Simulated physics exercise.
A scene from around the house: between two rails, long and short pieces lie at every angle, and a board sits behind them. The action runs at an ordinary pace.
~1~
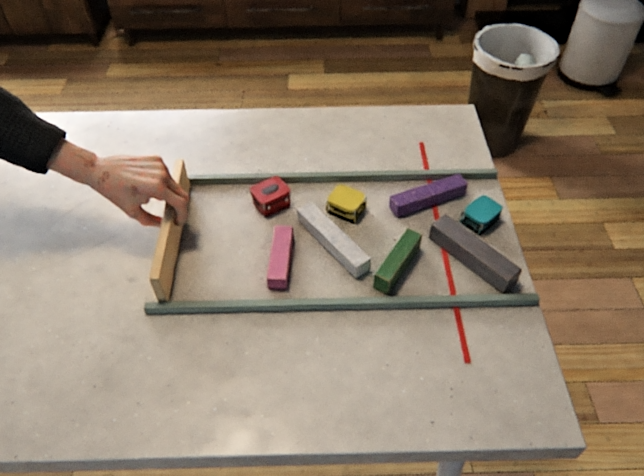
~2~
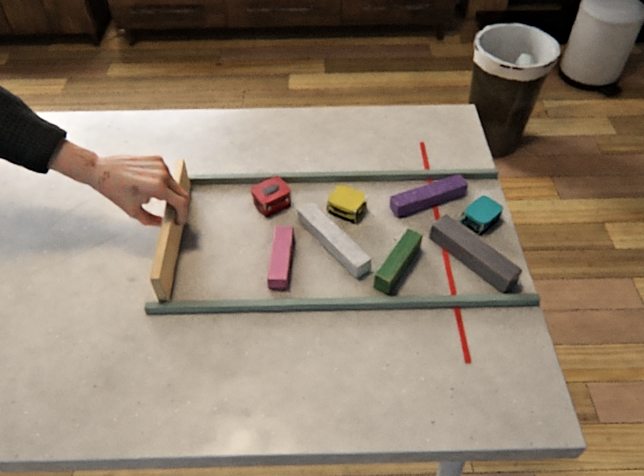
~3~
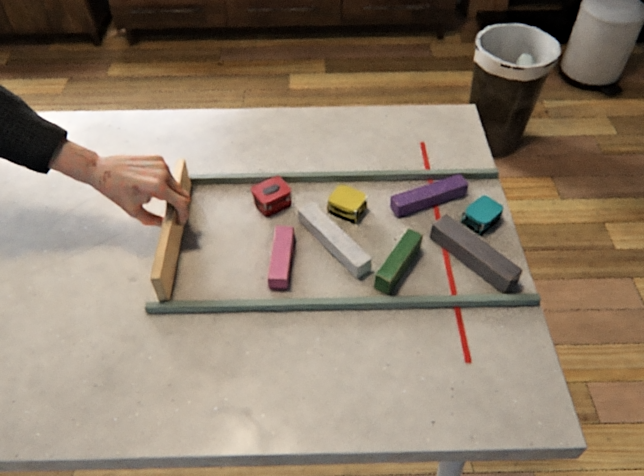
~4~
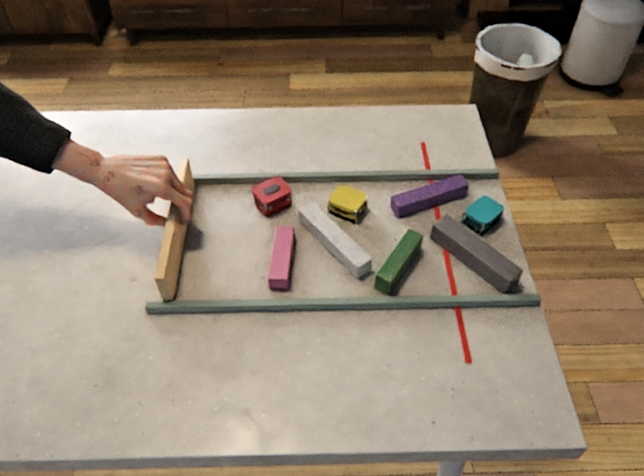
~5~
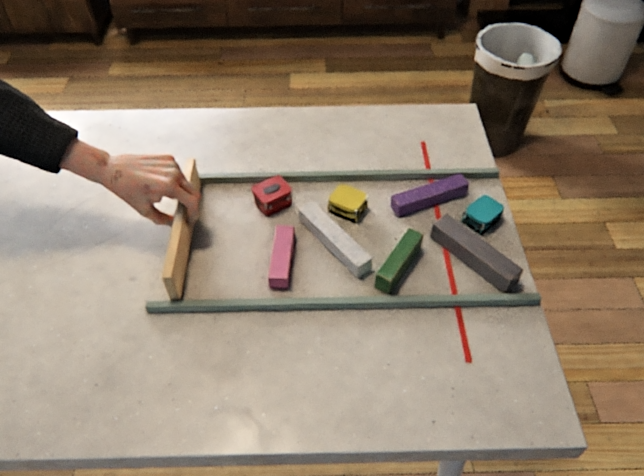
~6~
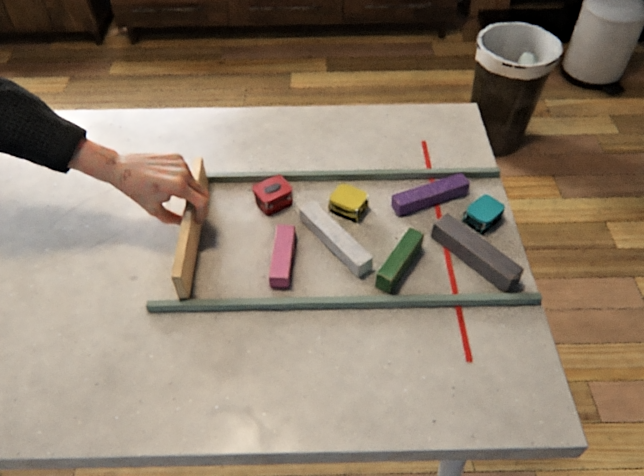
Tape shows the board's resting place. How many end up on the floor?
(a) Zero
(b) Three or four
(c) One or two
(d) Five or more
(c) One or two.
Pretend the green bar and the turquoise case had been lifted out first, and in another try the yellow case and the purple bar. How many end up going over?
The first try gives 1, the second gives 1.
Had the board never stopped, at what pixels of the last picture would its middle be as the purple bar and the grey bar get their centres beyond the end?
Middle: Roughly (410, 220); roughly (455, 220).
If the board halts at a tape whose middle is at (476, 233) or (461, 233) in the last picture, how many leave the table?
First 5, second 3.
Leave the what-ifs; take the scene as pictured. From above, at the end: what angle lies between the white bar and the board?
The angle is about 0 degrees.
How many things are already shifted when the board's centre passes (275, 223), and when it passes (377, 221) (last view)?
Counts: 2 and 6.
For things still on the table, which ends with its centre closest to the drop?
The grey bar is it.
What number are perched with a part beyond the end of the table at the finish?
I'd say 0 of them.
Soon after, none off yet; turquoise case at rest near (484, 214); grey bar at rest near (475, 252); purple bar at rest near (431, 194).
After that, none off yet; turquoise case at rest near (484, 214); grey bar at rest near (475, 252); purple bar displaced a little near (445, 191).
And then, none off yet; turquoise case at rest near (484, 214); grey bar moving near (483, 249); purple bar displaced about its own width near (497, 184).
In the end, the number that fall off is one or two; gone, purple bar and turquoise case.
